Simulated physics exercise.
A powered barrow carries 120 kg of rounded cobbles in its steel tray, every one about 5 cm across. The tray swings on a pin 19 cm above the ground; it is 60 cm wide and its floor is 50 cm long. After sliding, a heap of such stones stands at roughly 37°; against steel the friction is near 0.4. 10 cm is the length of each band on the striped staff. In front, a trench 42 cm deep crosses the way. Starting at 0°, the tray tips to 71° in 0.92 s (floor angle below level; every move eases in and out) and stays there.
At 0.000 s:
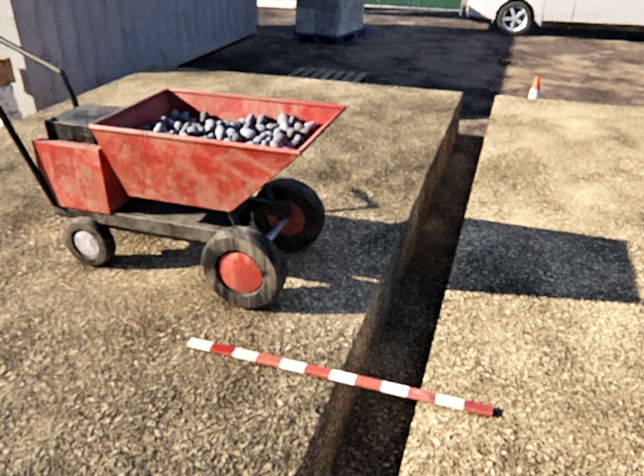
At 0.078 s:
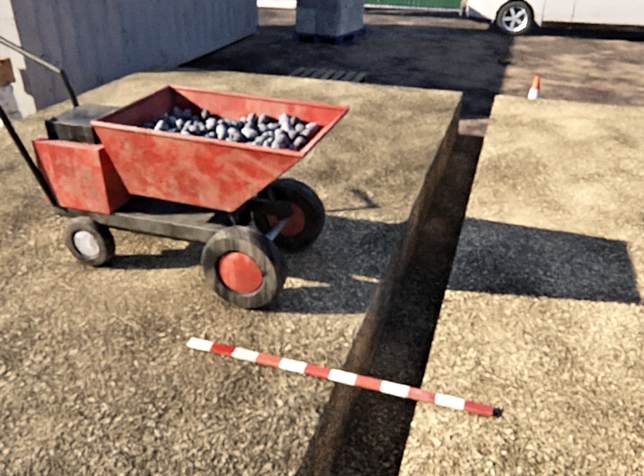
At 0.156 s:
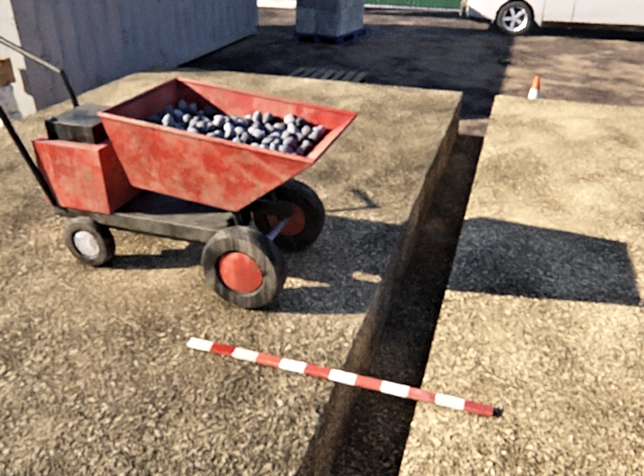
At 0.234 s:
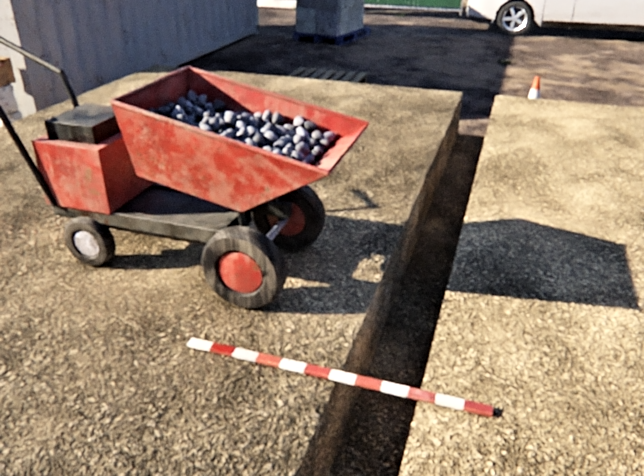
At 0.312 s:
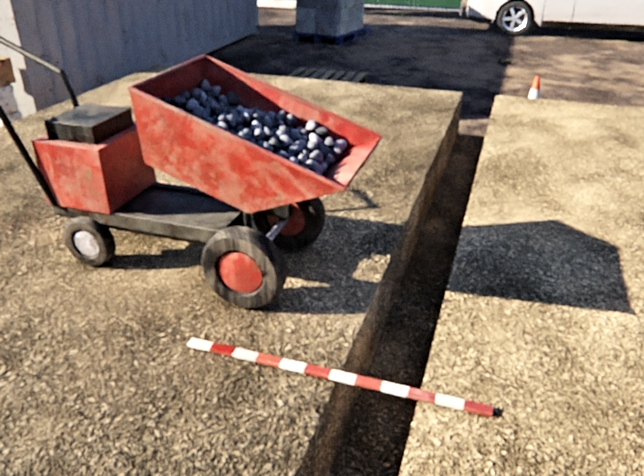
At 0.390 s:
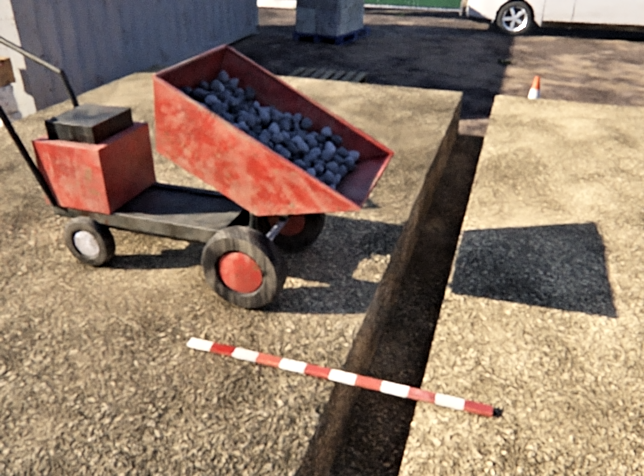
In the video, a red steel tray loaded with rounded grey stones on a wheeled barrow tilts steadily down to the right, its rear end rising, beside a trench with a red-and-white striped pole lying across it.
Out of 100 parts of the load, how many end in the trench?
Some 59 out of 100.
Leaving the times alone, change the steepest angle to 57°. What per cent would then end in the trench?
Around 65 per cent would finish in the trench.
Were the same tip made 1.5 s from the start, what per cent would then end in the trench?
Roughly 65 per cent.
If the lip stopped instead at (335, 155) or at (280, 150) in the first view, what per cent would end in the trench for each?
25 % and 85 %.
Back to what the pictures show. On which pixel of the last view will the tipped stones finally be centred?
The middle should be near (429, 354).
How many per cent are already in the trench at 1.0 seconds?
Roughly 20 percent of the load.
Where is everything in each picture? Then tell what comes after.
In the first frame, the tray is at 0°, its lip at (300, 153); the top of the load is at (251, 127).
The second frame shows lip at (304, 155), floor tilted 1°, highest stones at (210, 126); the stones move at 0.3 m/s on average.
The third frame shows lip at (314, 162), floor tilted 5°, highest stones at (199, 121); the stones move at 0.6 m/s on average.
In the fourth frame, the tray is at 11°, its lip at (328, 174); the top of the load is at (192, 106); the stones move at 0.8 m/s on average.
The fifth frame shows lip at (344, 190), floor tilted 19°, highest stones at (200, 96); the stones move at 0.9 m/s on average.
In the sixth frame, the tray is at 27°, its lip at (360, 209); the top of the load is at (217, 86); the stones move at 1.0 m/s on average.
After 0.7 s the floor is at 60°; 100 % in the tray; the foremost stones are at (381, 255).
After 1.0 s the floor is at 71°; 67 % in the tray, 22 % in the trench, 11 % past the trench; the foremost stones are at (476, 322).
After 1.4 s the floor is at 71°; 14 % in the tray, 46 % in the trench, 40 % past the trench; the foremost stones are at (622, 331).
After 3.3 s the floor is at 71°; 0 % in the tray, 59 % in the trench, 41 % past the trench; the foremost stones are past the picture's edge.
